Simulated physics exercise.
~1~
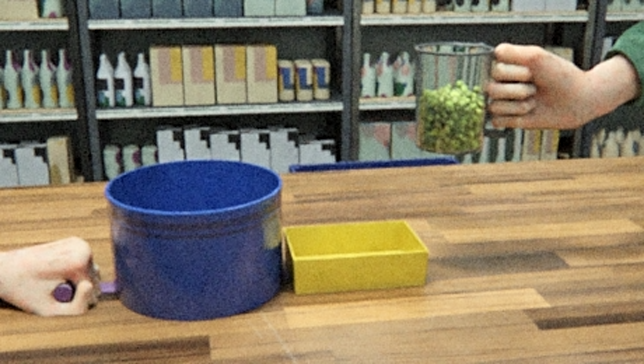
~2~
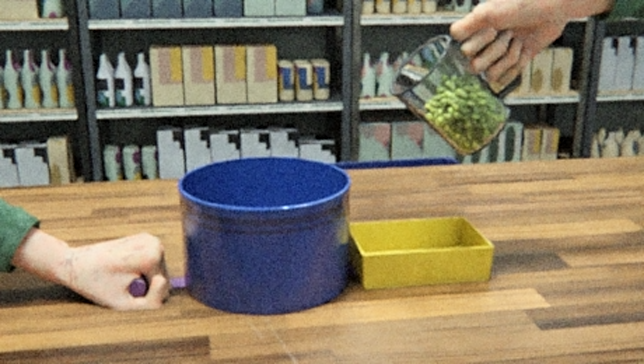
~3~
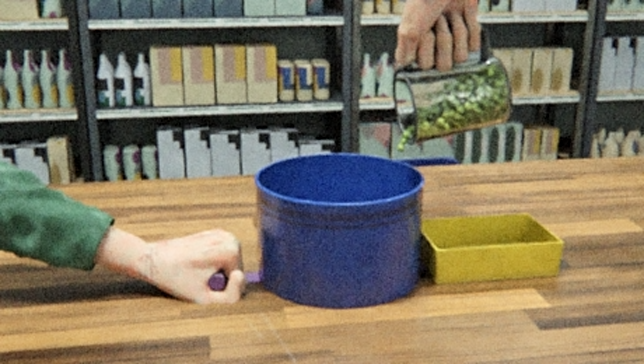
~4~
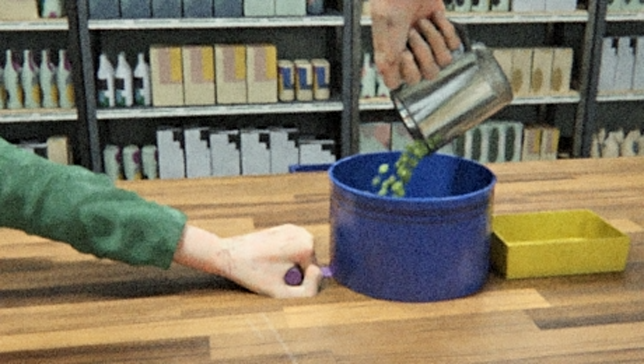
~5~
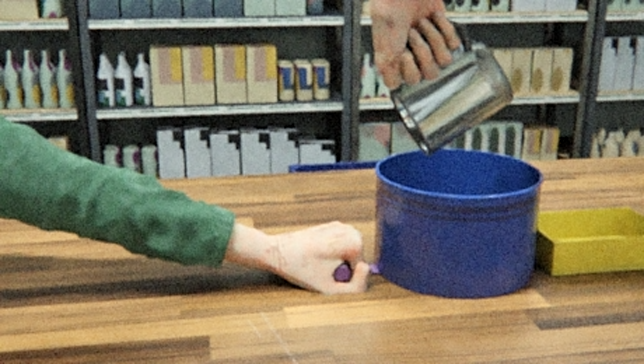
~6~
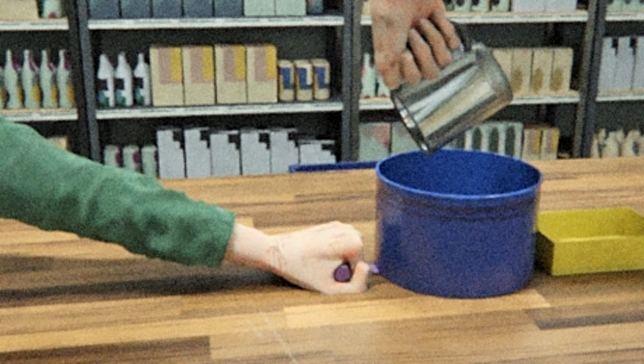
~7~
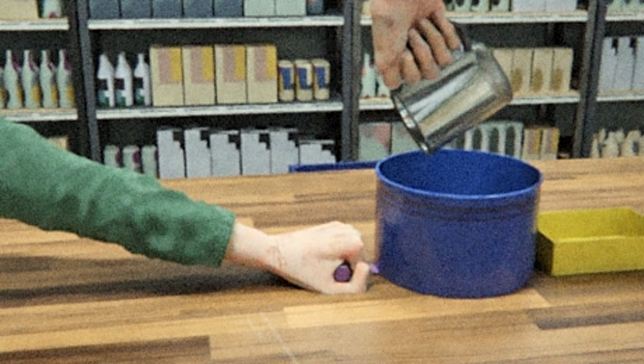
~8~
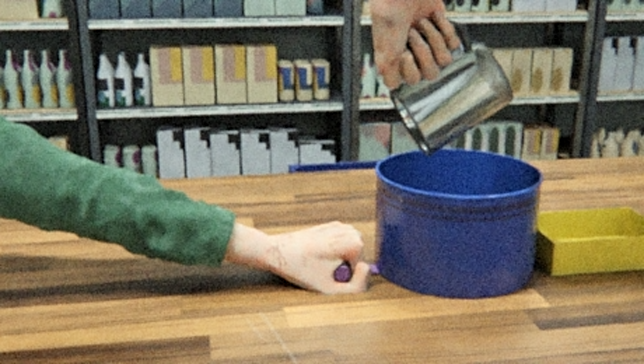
The footage shows one hand sliding a blue pot and an adjoining yellow tin rightward across a wooden table while another tips a clear cup of green dried peas, which pour into the pot; the dishes then stop, and the emptied cup stays tilted above the pot.
